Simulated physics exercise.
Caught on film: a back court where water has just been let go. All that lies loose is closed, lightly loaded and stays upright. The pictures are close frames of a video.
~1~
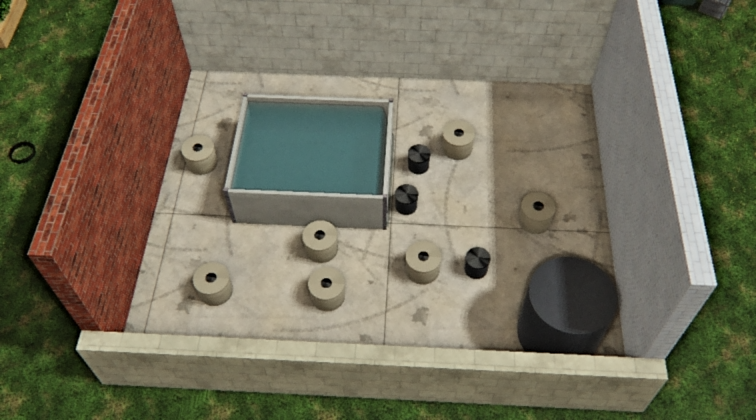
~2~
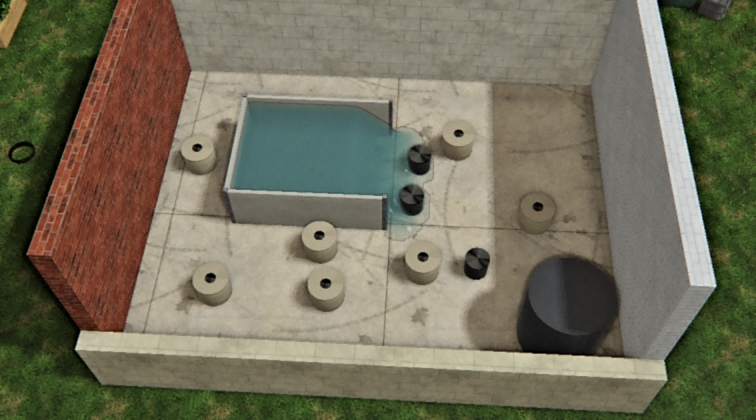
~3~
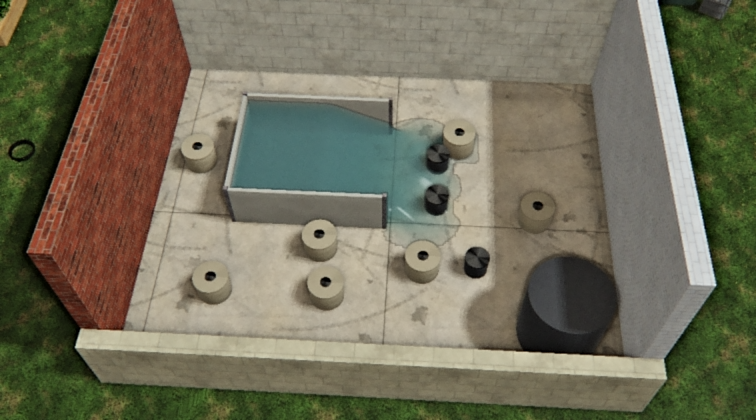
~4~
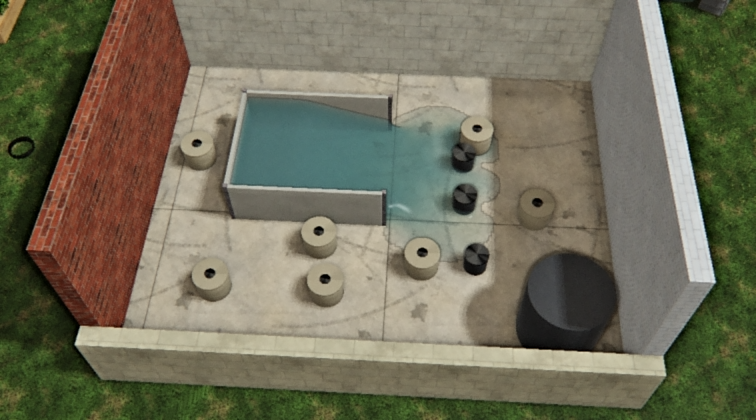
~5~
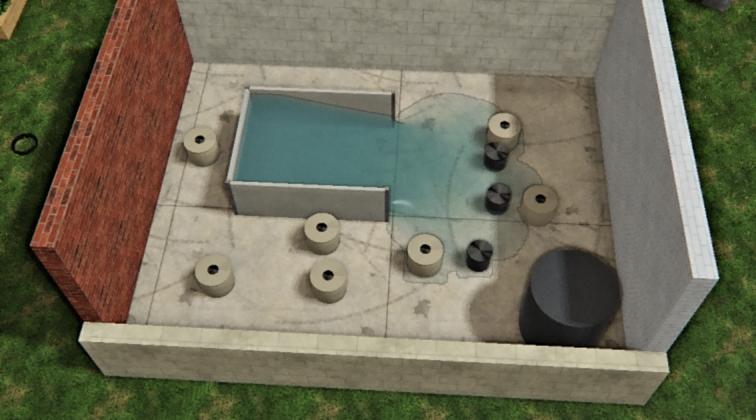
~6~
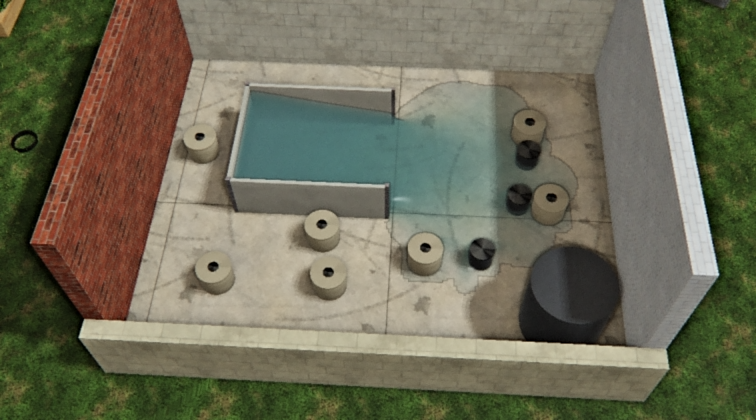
Water spreading from an opened tank across a walled concrete court, pushing two black pails and then pale round blocks rightward.
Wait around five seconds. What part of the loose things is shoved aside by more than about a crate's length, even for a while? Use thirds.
It is from one to two thirds.
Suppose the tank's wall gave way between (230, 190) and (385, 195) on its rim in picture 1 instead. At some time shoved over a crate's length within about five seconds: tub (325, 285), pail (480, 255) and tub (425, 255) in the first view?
In that order: Shifted that much, yes, swept aside.
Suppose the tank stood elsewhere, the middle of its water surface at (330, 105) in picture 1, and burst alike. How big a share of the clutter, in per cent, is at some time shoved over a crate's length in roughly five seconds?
About 60 per cent.
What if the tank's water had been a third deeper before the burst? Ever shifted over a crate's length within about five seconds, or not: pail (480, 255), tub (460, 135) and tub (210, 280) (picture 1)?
In turn: Yes, shifted that much, not that far.
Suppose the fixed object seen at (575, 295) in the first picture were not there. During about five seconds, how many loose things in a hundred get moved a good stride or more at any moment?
About 70 per cent.
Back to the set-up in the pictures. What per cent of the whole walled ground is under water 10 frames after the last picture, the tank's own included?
I make it 55 per cent.
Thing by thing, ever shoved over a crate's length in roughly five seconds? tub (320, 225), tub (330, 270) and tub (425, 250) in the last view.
In turn: Under that, not that far, yes.
A moment on, 4 of 10 are well off their spots; 0 afloat.
Next, 5 of 10 are well off their spots; 4 afloat.
Later, 5 of 10 are well off their spots; 4 afloat.
In the end, 6 of 10 are well off their spots, and 6 have been at some point; 5 afloat.
